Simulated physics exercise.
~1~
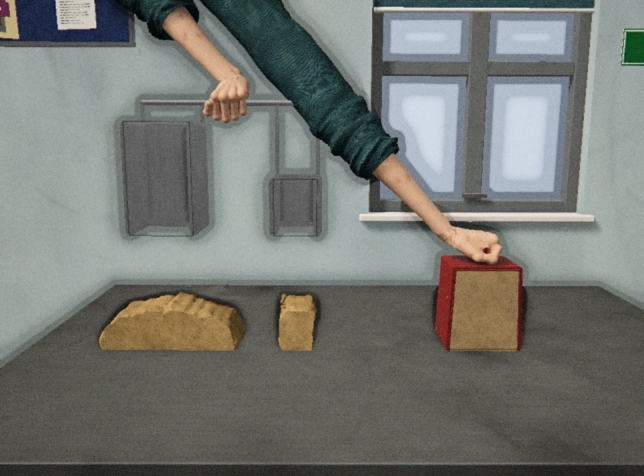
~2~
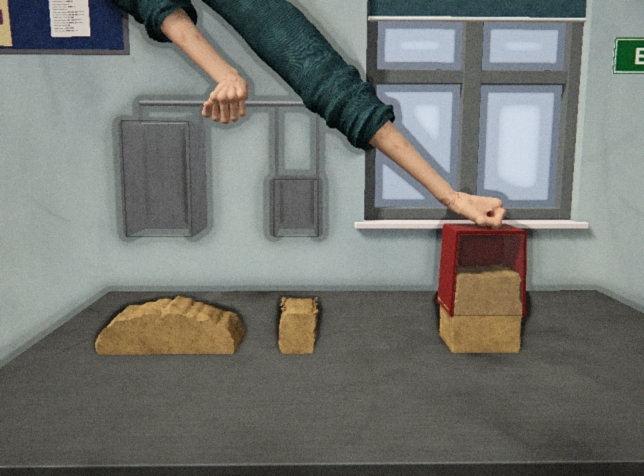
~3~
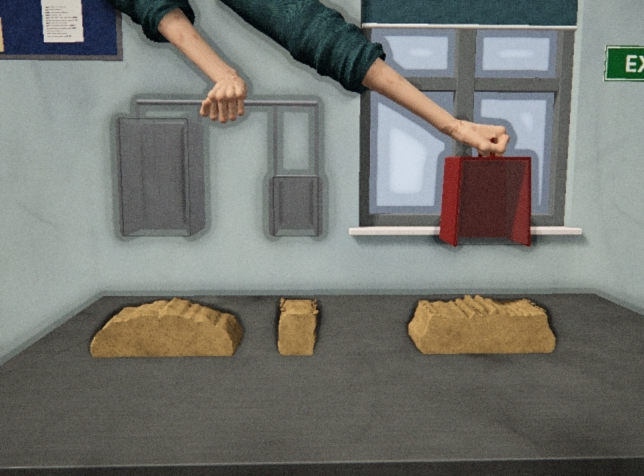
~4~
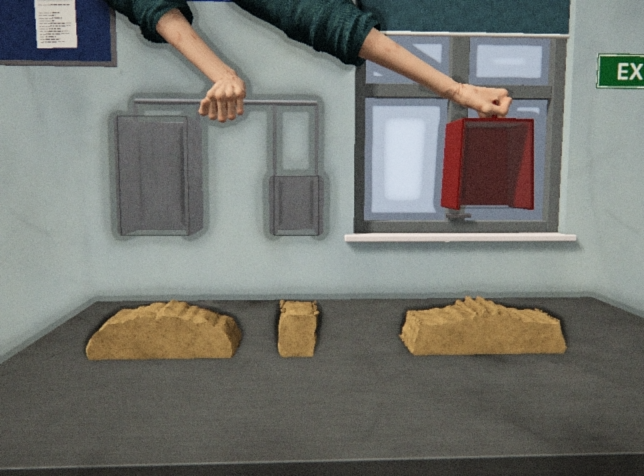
On a grey table, a hand lifts a red tin and the sand block slumps wide.
